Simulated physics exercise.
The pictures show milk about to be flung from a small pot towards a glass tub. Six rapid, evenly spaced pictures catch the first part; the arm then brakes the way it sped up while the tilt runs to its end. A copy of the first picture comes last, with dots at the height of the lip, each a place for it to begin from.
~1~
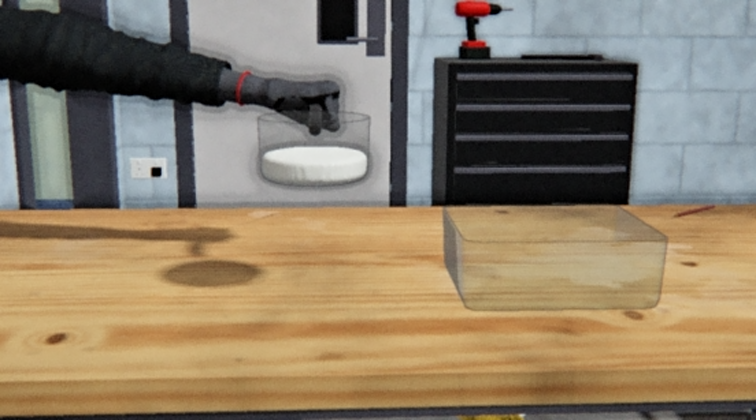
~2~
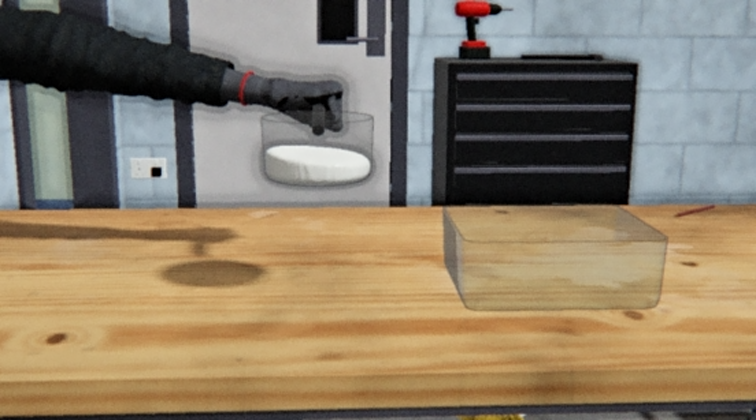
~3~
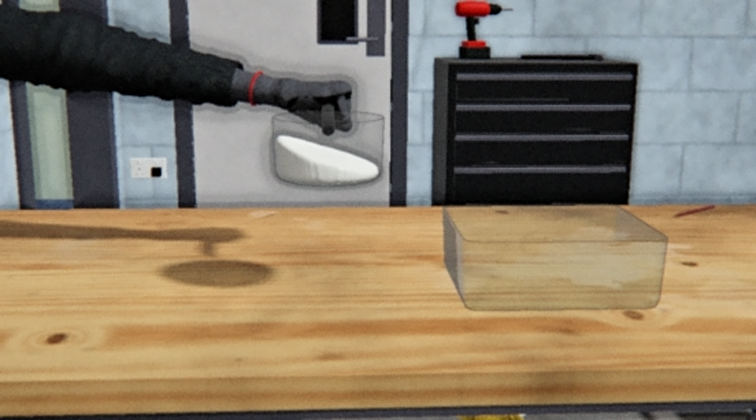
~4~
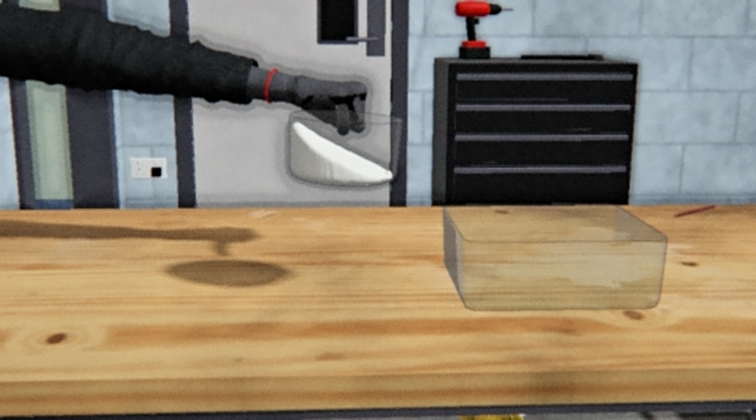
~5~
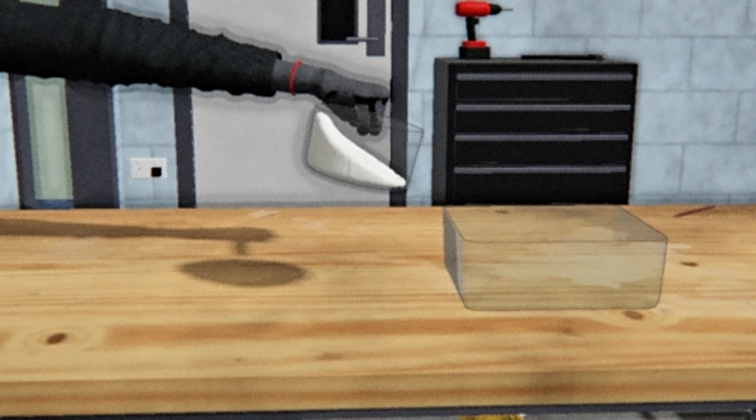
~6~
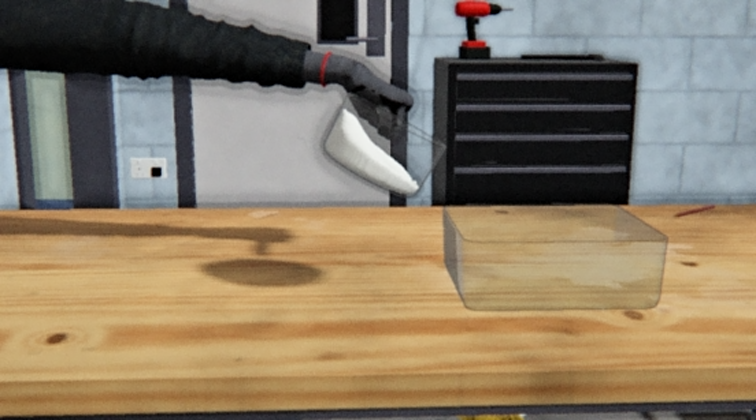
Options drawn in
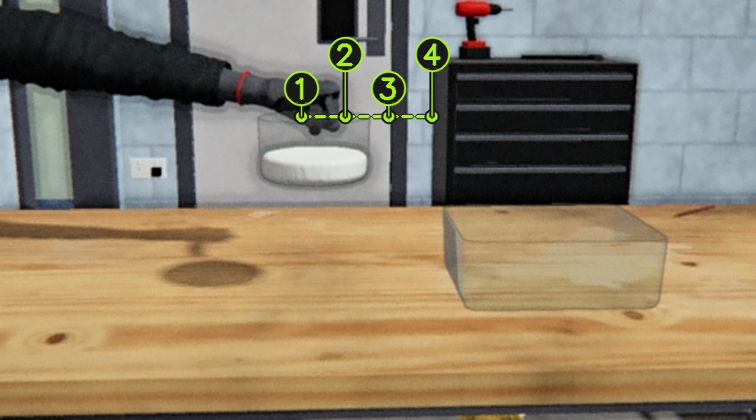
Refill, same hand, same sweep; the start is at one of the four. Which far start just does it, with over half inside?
2.
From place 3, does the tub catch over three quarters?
Yes, it does.
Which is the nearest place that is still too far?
It is 1.
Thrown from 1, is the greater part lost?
Yes.
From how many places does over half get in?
Three.
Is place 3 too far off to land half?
No, not at all.
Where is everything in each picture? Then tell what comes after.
Upright, lip at (368, 116); tub from (462, 309) to (658, 306); nothing has left yet.
Upright, lip at (371, 116); nothing has left yet.
Upright, lip at (382, 116); nothing has left yet.
Tipped about 3°, lip at (399, 119); nothing has left yet.
Tipped about 13°, lip at (422, 129); nothing has left yet.
Tipped about 28°, lip at (443, 144); nothing has left yet.
On the marked copy, 1 at (301, 116); 2 at (345, 116); 3 at (388, 116); 4 at (432, 116).
For place 1, about 36 % lands in the tub, 57 % falls short and 6 % goes beside or beyond.
For place 2, about 62 % lands in the tub, 28 % falls short and 10 % goes beside or beyond.
For place 3, about 94 % lands in the tub, 4 % falls short.
For place 4, about 86 % lands in the tub, 7 % falls short and 7 % goes beside or beyond.
